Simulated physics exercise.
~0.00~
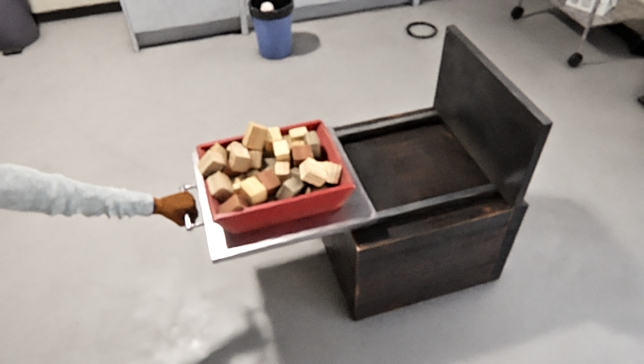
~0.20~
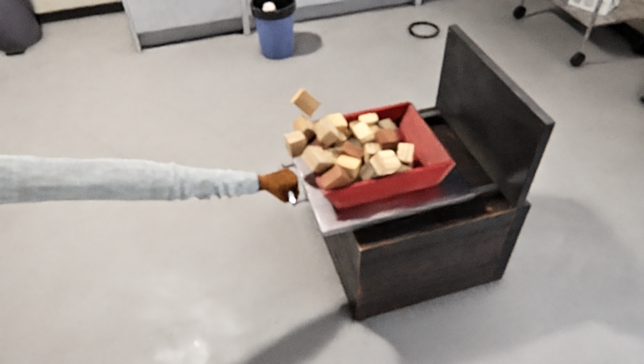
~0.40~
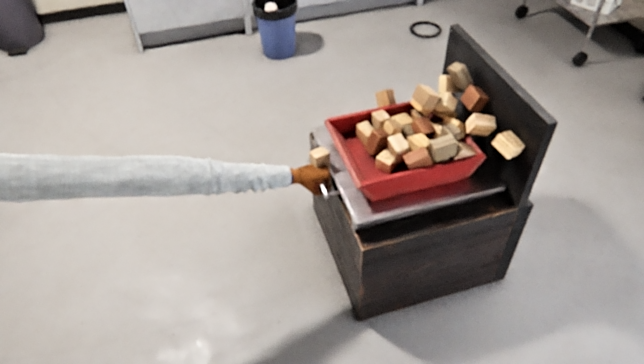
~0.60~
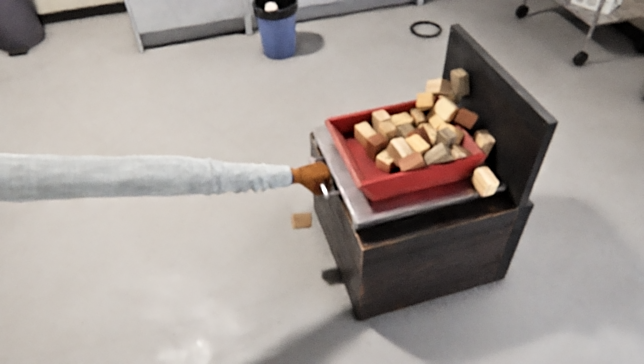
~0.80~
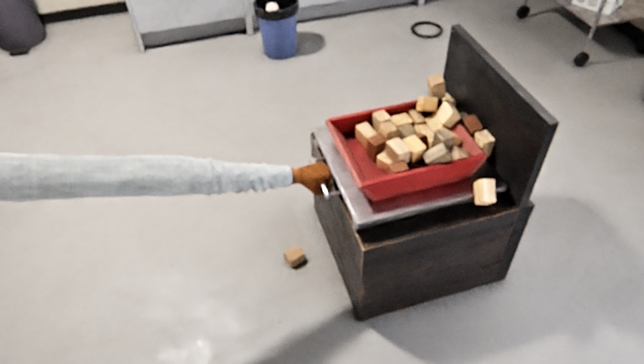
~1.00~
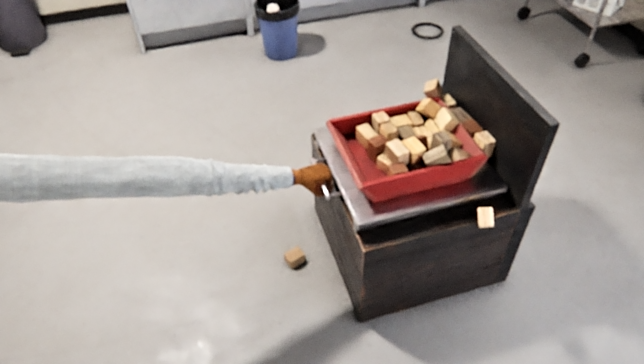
A hand in a pale sleeve shoved a tray carrying a red box of wooden blocks rightward over a dark wooden unit, and the blocks lurched toward the back panel; one dropped to the floor on the left, another tumbled off the front.
